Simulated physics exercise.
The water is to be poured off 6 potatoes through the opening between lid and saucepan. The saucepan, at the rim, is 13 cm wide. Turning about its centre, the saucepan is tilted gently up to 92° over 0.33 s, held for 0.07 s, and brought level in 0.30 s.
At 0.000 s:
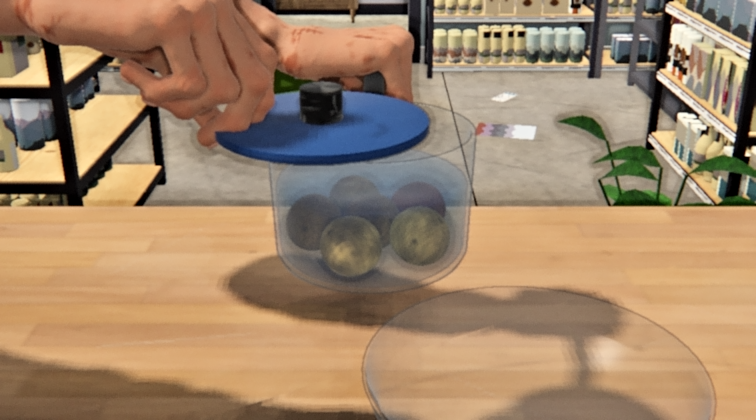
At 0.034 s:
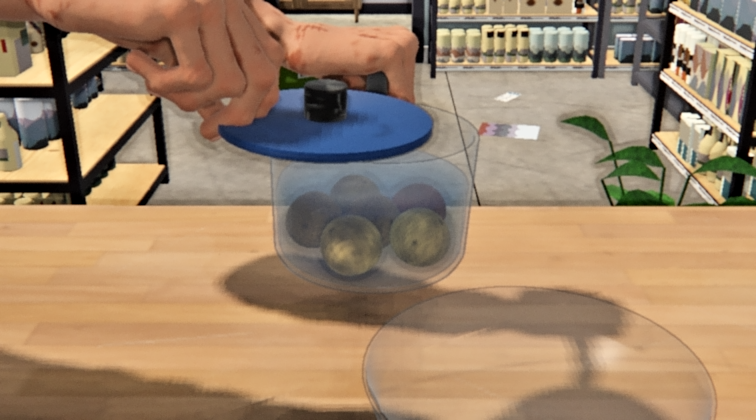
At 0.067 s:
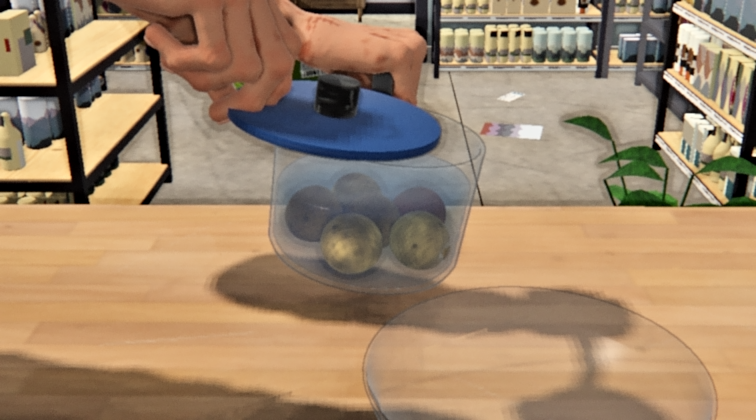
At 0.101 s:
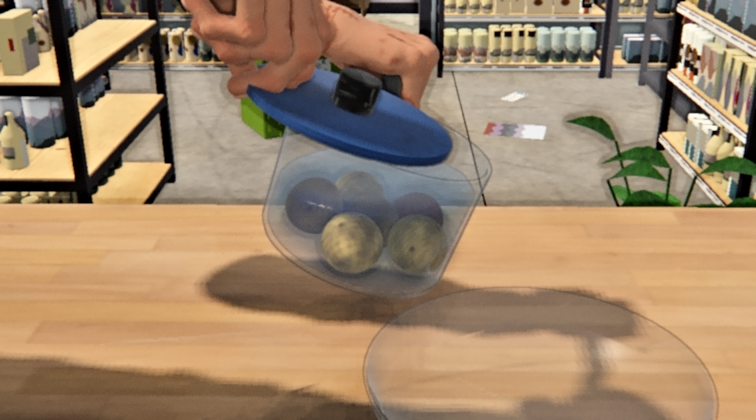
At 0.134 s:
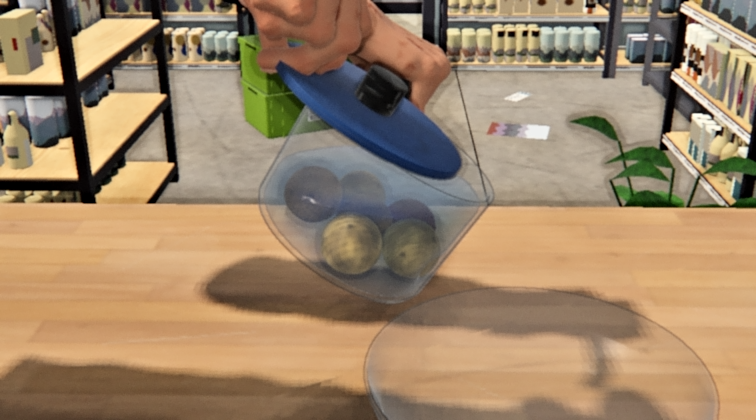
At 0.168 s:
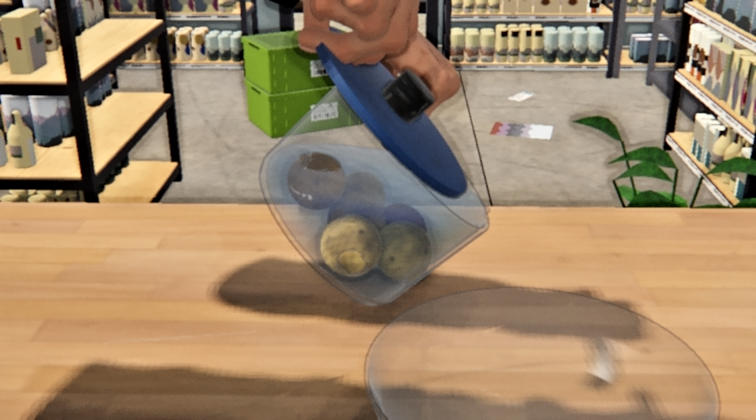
In a shop with stocked shelves, hands hold a blue lid with a black knob over a clear pan of water and round potatoes above a wooden counter, and the pan and lid tilt together steeply to the right.
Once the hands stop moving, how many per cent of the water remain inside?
26 %.
Then, 0.30 s in, the tilt is 90° and 65 per cent of the water is still in the saucepan.
Then, 0.40 s in, the tilt is 92° and 38 per cent of the water is still in the saucepan.
Then, 0.50 s in, the tilt is 69° and 28 per cent of the water is still in the saucepan.
Then, 0.61 s in, the tilt is 19° and 26 per cent of the water is still in the saucepan.
Finally, 26 per cent of the water is still in the saucepan.
